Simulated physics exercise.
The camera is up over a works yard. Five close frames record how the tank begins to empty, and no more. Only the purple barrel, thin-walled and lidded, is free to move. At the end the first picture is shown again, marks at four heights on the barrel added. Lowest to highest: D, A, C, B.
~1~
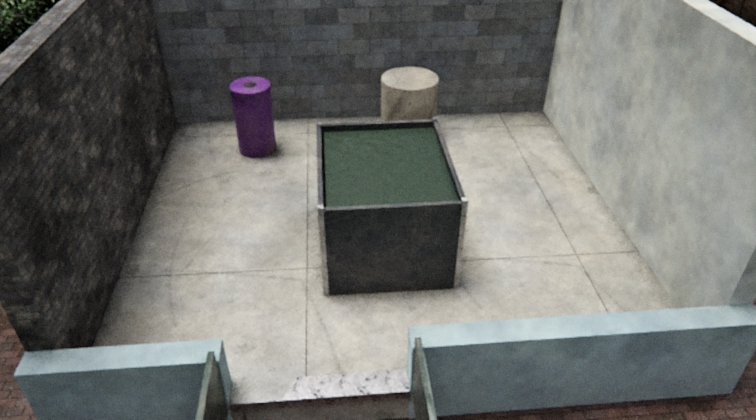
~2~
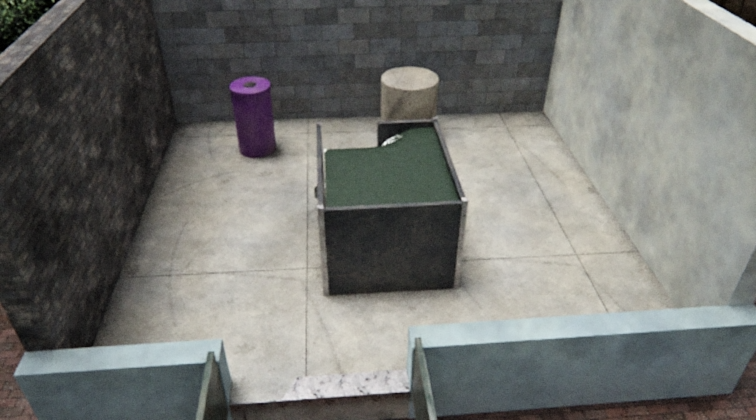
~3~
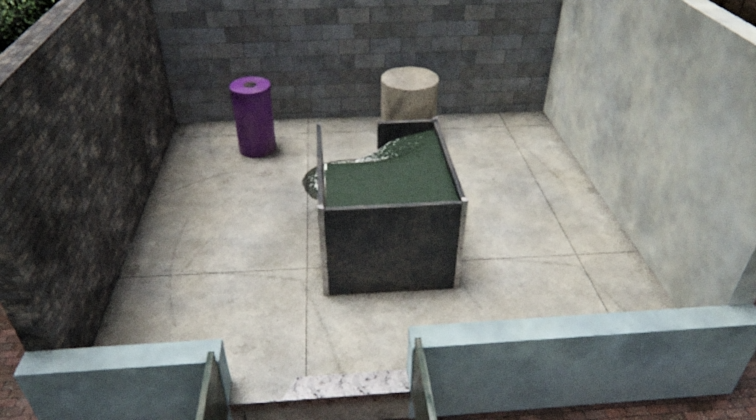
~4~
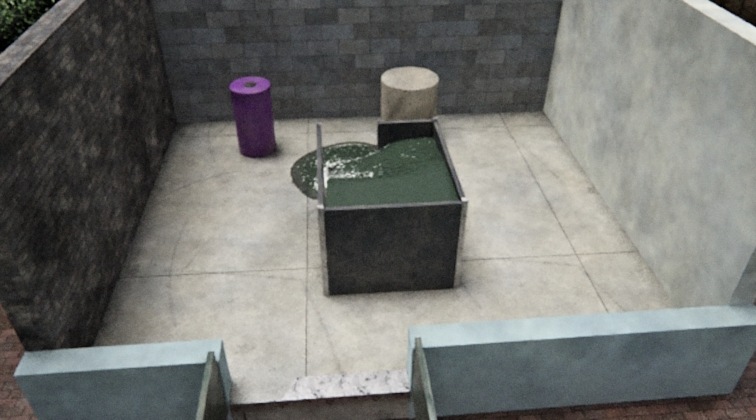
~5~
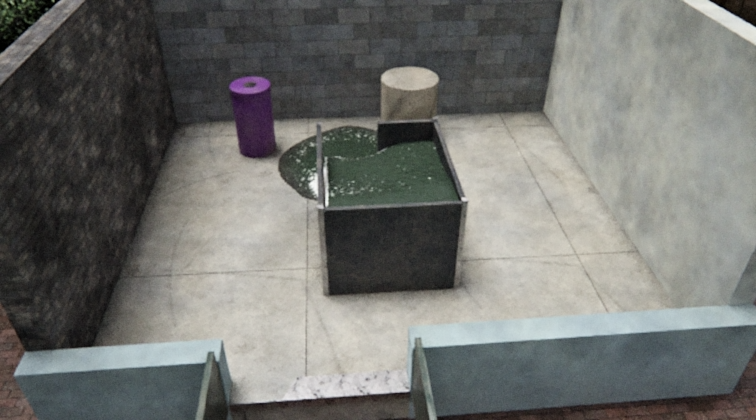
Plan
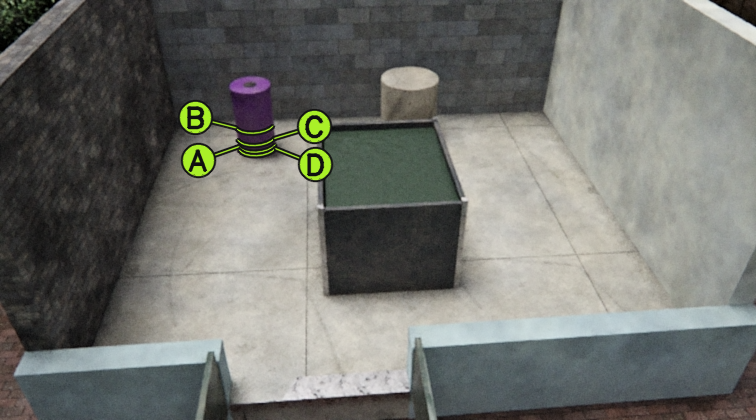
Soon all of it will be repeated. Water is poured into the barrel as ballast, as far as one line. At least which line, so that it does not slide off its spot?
Take B.
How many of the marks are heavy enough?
One of them.
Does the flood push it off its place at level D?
Yes, it does.
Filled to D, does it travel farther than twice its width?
Yes, clearly.
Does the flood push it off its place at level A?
Yes, it does.
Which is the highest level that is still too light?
That would be C.
In lime, A at (256, 152); B at (253, 133); C at (255, 145); D at (256, 155); from the bottom up D, A, C, B.
If A is chosen, it is pushed about 6 times its own width away.
If B is chosen, it does not move.
If C is chosen, it is pushed about 3 times its own width away.
If D is chosen, it is pushed about 8 times its own width away.
